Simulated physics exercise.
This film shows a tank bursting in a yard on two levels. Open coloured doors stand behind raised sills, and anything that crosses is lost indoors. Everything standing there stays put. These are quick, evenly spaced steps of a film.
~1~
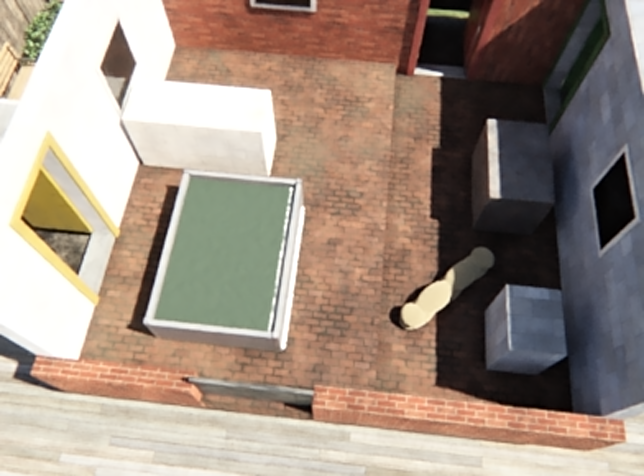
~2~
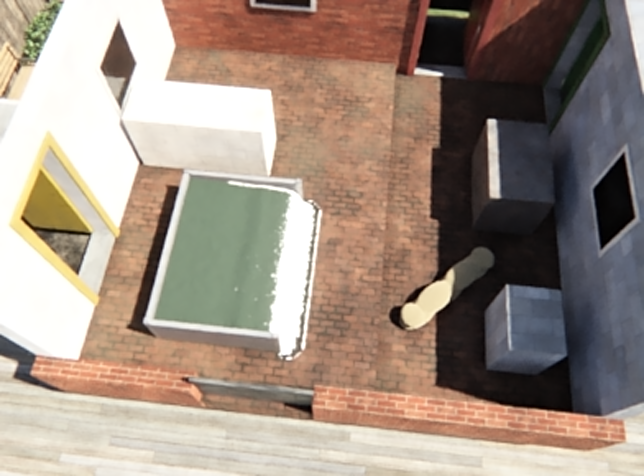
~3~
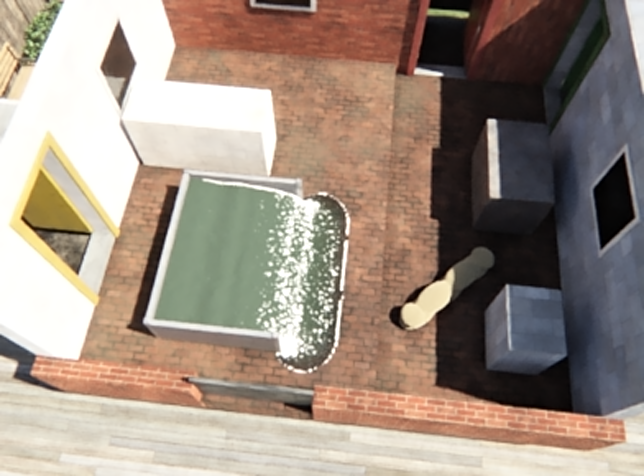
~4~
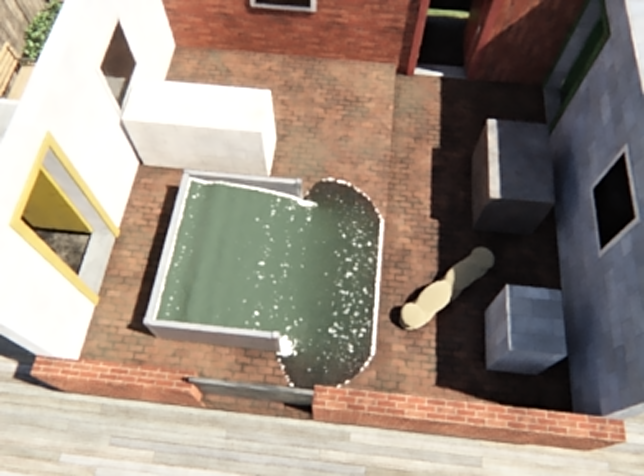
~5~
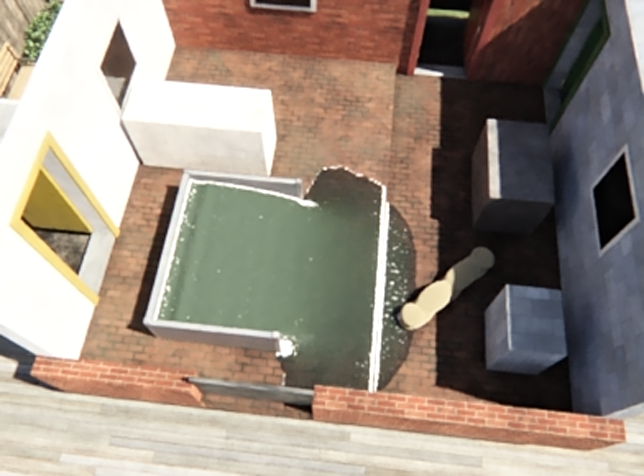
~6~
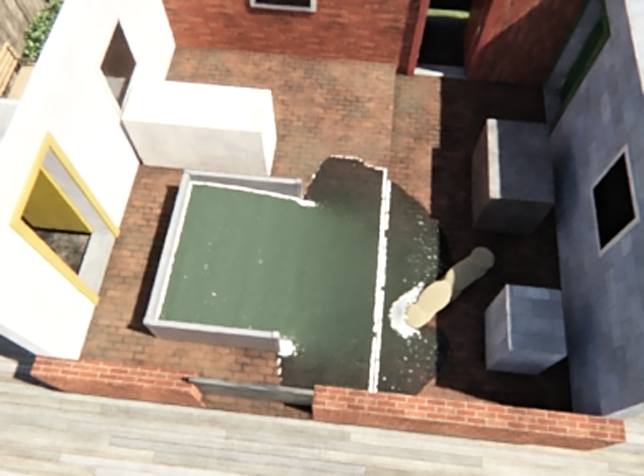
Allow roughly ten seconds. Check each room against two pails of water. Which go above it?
I predict the yellow door will remain at two buckets or below. I predict the red door will overshoot two buckets. I predict the green door will overshoot two buckets.
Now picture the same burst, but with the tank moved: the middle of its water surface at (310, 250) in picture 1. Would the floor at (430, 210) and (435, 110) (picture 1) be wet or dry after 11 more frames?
In the order asked: Waterlogged, then waterlogged.
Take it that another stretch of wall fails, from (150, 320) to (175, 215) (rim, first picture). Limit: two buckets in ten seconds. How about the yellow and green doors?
In brief, the yellow door exceeds the mark and the green door remains below.
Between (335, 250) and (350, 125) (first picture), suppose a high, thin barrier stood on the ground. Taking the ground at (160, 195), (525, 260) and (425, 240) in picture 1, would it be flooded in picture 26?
Lab note - point 1: Parched; point 2: Inundated; point 3: Inundated.
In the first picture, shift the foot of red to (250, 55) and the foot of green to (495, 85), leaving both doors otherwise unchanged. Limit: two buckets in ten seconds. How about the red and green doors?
Red door stays within it, green door tops the limit.
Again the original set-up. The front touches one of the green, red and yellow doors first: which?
That would be the red-painted one.
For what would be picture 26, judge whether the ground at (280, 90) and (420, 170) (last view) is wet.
The first spot is bone-dry and the second inundated.
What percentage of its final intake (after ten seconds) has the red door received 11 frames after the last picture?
It comes to around 0 percent of the ten-second total.
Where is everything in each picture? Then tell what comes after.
In the first picture, still water in the open tank at (229, 250).
In the second picture, water pours out at (288, 266) and has run to (289, 352).
In the third picture, the front is at (306, 363), out from the gap at (288, 267).
In the fourth picture, the front is at (333, 380), out from the gap at (288, 268).
In the fifth picture, the front is at a hidden place, out from the gap at (288, 268).
In the sixth picture, the front is at (441, 350), out from the gap at (288, 268).
A moment on, water covers 35 % of the floor; the yellow door not reached, the red door not reached, the green door not reached.
Next, water covers 40 % of the floor; the yellow door not reached, the red door not reached, the green door not reached.
Then, water covers 55 % of the floor; the yellow door not reached, the red door over two buckets in, the green door under two buckets in.
Later, water covers 55 % of the floor; the yellow door not reached, the red door far over two buckets in, the green door over two buckets in.
In the end, water covers 50 % of the floor; the yellow door not reached, the red door far over two buckets in, the green door over two buckets in.
